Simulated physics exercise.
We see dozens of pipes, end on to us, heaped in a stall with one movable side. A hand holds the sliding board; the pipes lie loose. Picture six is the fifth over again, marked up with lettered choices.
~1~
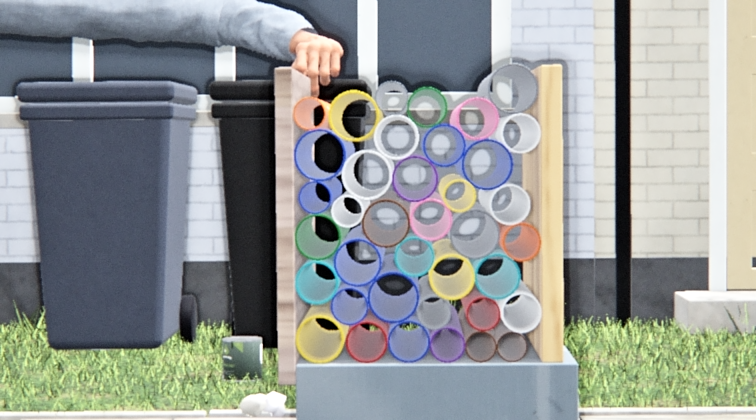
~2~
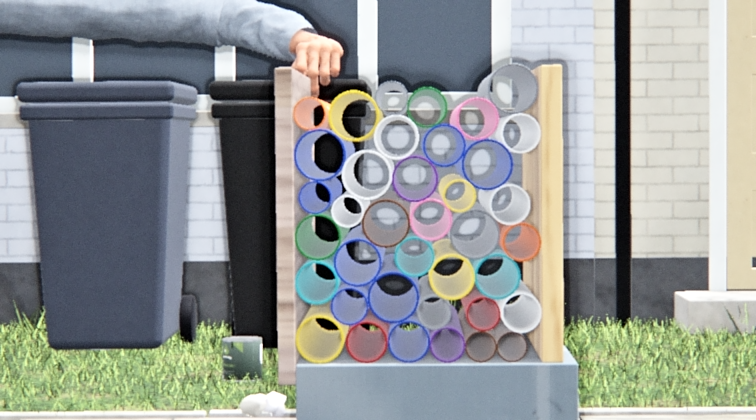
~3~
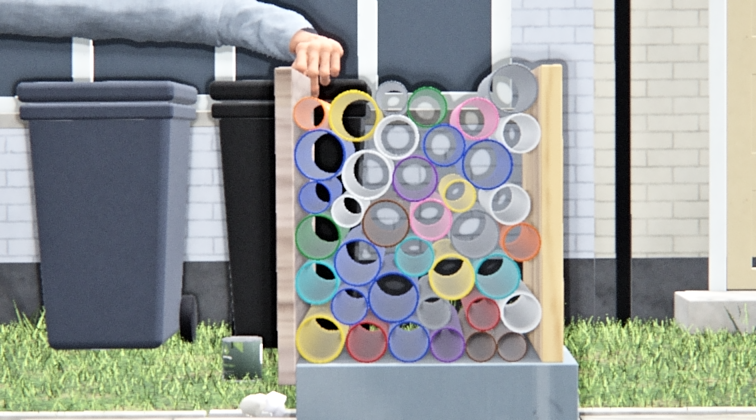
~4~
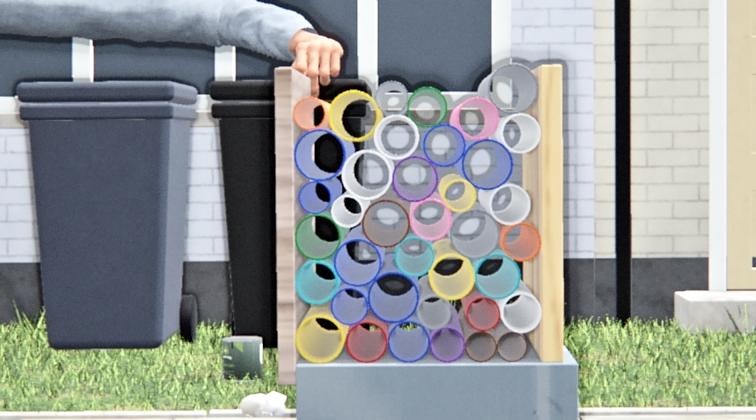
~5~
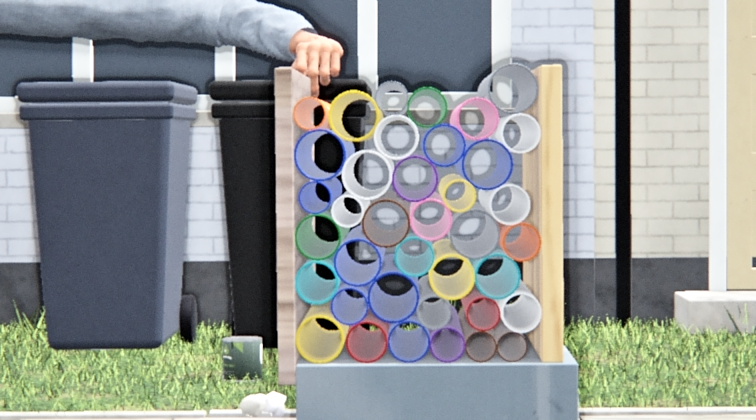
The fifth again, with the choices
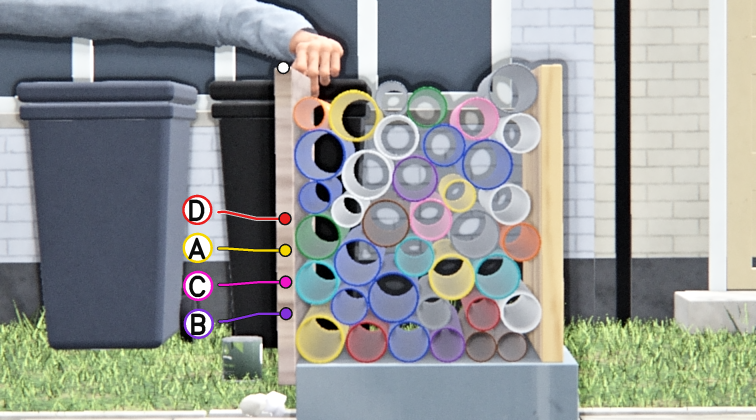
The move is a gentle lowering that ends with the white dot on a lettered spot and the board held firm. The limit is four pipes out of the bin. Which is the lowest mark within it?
Down to D.
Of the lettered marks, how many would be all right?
The number is one.
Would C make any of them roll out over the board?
Yes, at C.
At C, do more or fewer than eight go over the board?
At C, more than eight.
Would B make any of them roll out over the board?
Yes, at B.
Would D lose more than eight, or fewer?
It loses fewer than eight.
On the copy, A at (286, 251); B at (286, 314); C at (286, 282); D at (285, 219); the white dot at (284, 67).
On D. First, top of the board (293, 134).
Then, top of the board (294, 212).
Finally, top of the board (294, 219), four out over the board.
By contrast, A more than four out over the board; B more than four out over the board; C more than four out over the board.
